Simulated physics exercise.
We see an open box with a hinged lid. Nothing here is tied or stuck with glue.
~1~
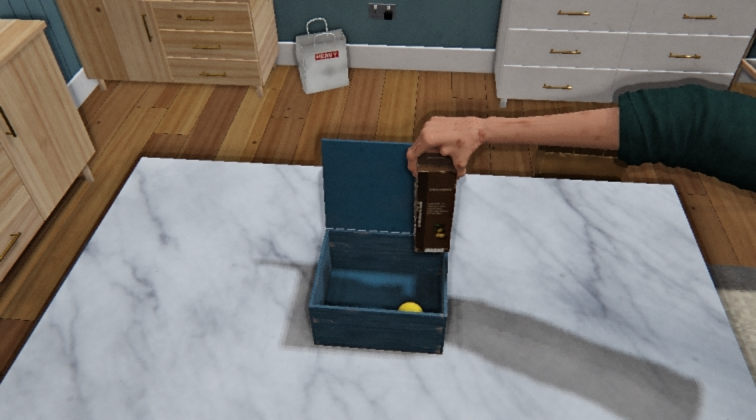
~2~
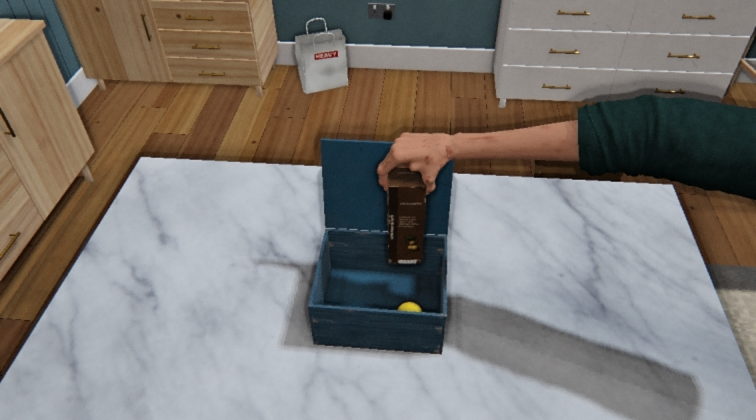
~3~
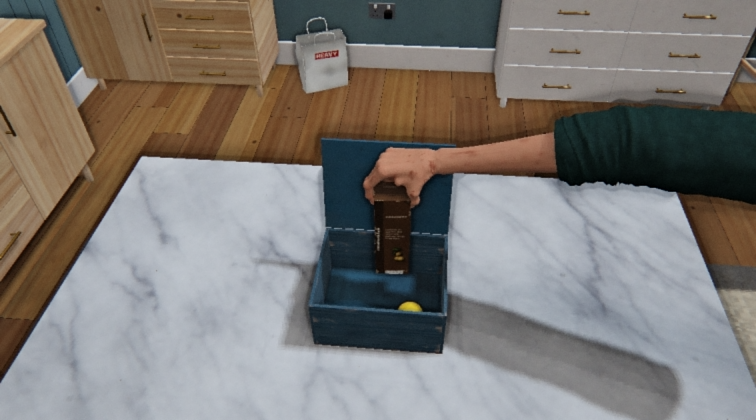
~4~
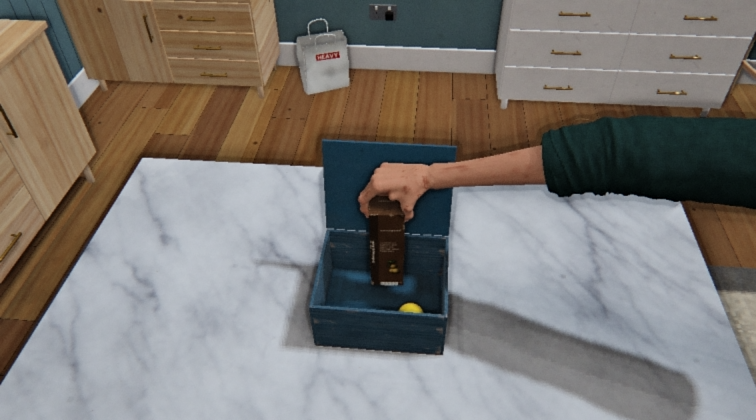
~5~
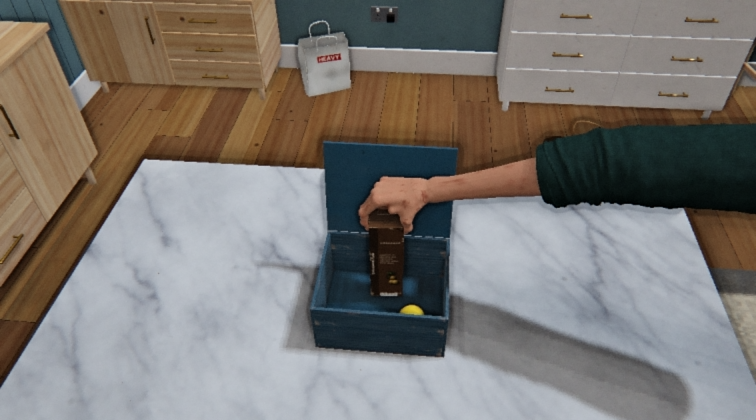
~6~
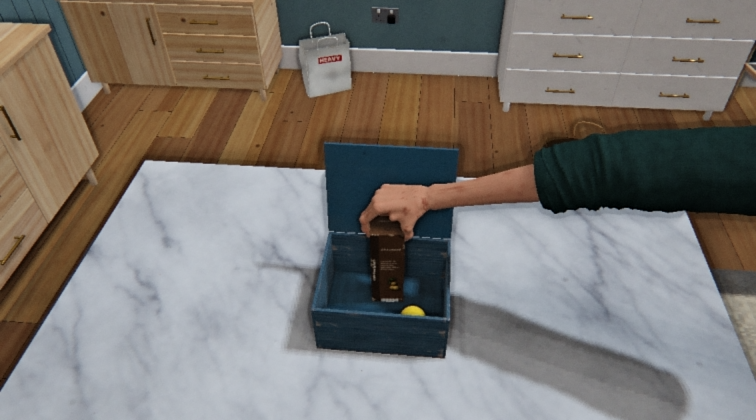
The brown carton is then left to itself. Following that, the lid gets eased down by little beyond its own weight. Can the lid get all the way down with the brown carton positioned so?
No, it is kept up.
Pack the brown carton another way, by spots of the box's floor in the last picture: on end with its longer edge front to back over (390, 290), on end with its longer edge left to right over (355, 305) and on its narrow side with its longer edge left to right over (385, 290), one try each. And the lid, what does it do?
The lid is kept raised the first time, is kept raised the second time and lowers completely the third time.
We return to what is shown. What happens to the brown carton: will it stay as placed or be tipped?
It ends up leaning.
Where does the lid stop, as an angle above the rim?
Angle above rim: About 18°.
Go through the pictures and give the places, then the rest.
In the first picture, on its way; brown carton (434, 205).
In the second picture, on its way; brown carton (406, 217).
In the third picture, on its way; brown carton (392, 230).
In the fourth picture, on its way; brown carton (387, 242).
In the fifth picture, on its way; brown carton (386, 254).
In the sixth picture, put in, still held; brown carton (387, 260).
Then, 1.20 s later than the last frame, lid starting down.
Then, 2.00 s later than the last frame, lid 52° above the rim; brown carton tilted by 14° near (387, 269).
Then, 2.30 s later than the last frame, lid 32° above the rim; brown carton tilted by 41° near (388, 291).
Then, 3.50 s later than the last frame, lid 18° above the rim; brown carton tilted by 48° near (392, 292).
When it is over, lid 17° above the rim; lying over in the box, brown carton; yellow lemon as before. End places, in pixels of the last picture, brown carton near (393, 291).
